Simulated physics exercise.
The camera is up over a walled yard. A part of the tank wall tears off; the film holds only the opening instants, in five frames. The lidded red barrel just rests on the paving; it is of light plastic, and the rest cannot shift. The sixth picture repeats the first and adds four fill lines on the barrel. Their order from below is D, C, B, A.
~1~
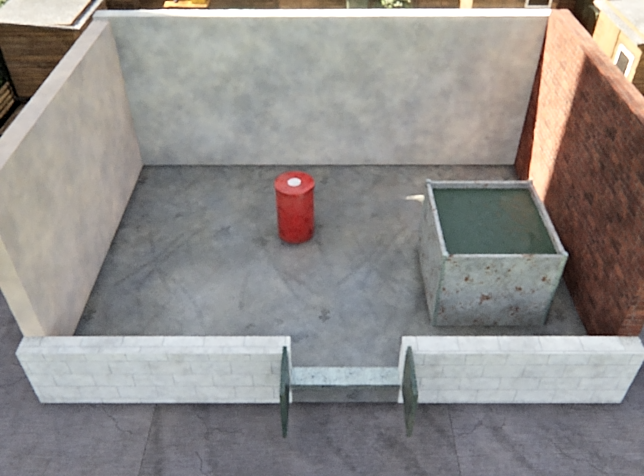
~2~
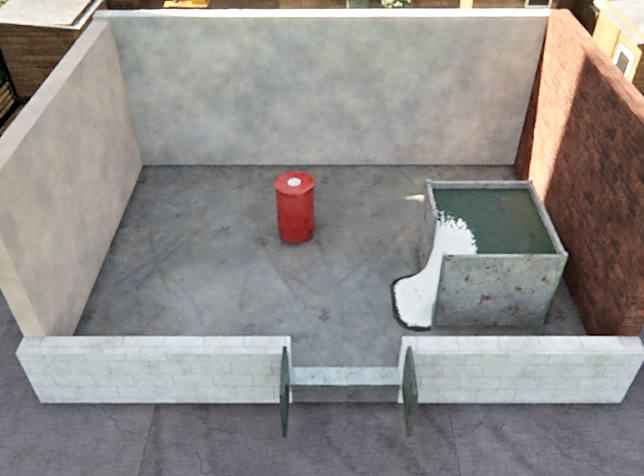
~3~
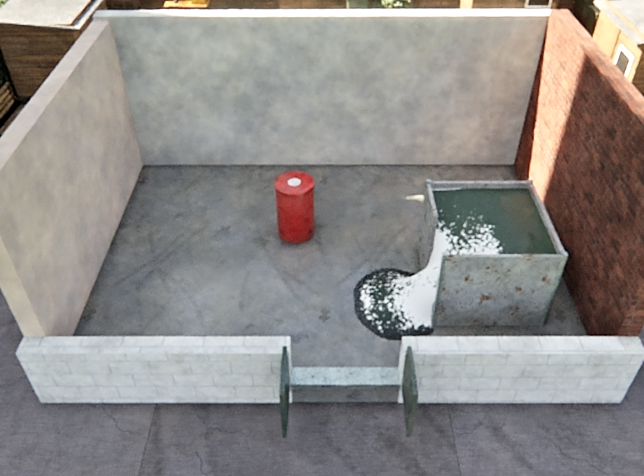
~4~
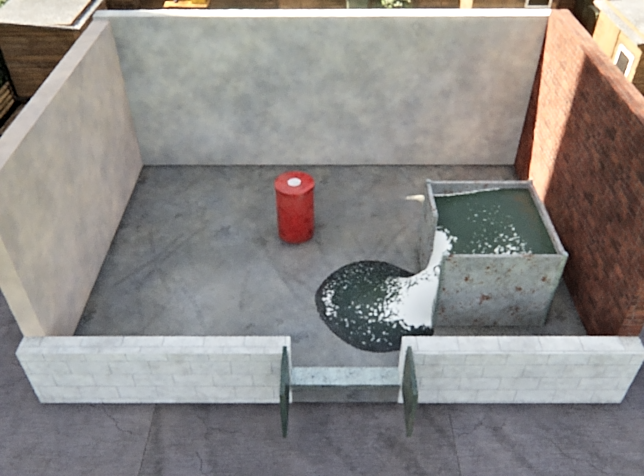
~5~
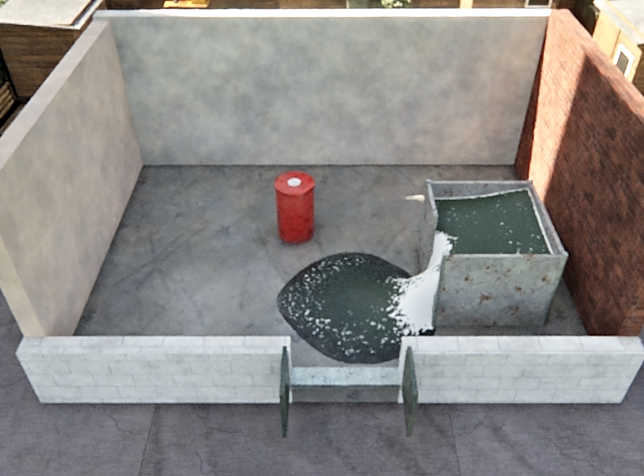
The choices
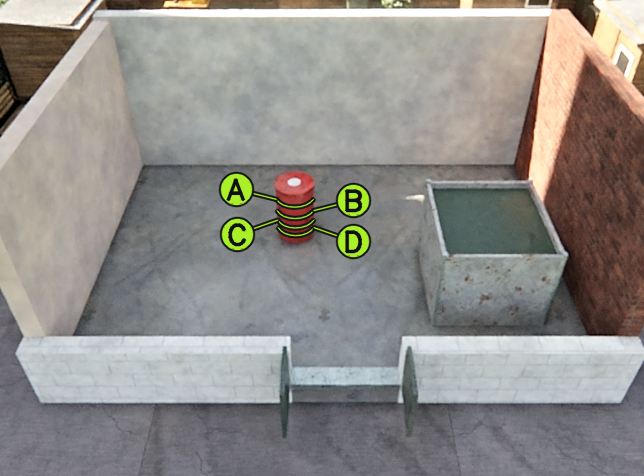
Dark green water pouring from the left side of a full square tank, foaming white and spreading leftward across a walled yard's floor.
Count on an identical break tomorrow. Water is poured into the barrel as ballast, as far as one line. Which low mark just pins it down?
Line D just does it.
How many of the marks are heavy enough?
All four.
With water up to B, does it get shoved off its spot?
No, not at all.
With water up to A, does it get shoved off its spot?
No, not at all.
In lime, A at (294, 207); B at (294, 218); C at (295, 228); D at (295, 235); from the bottom up D, C, B, A.
For line A, it does not move.
For line B, it does not move.
For line C, it does not move.
For line D, it does not move.
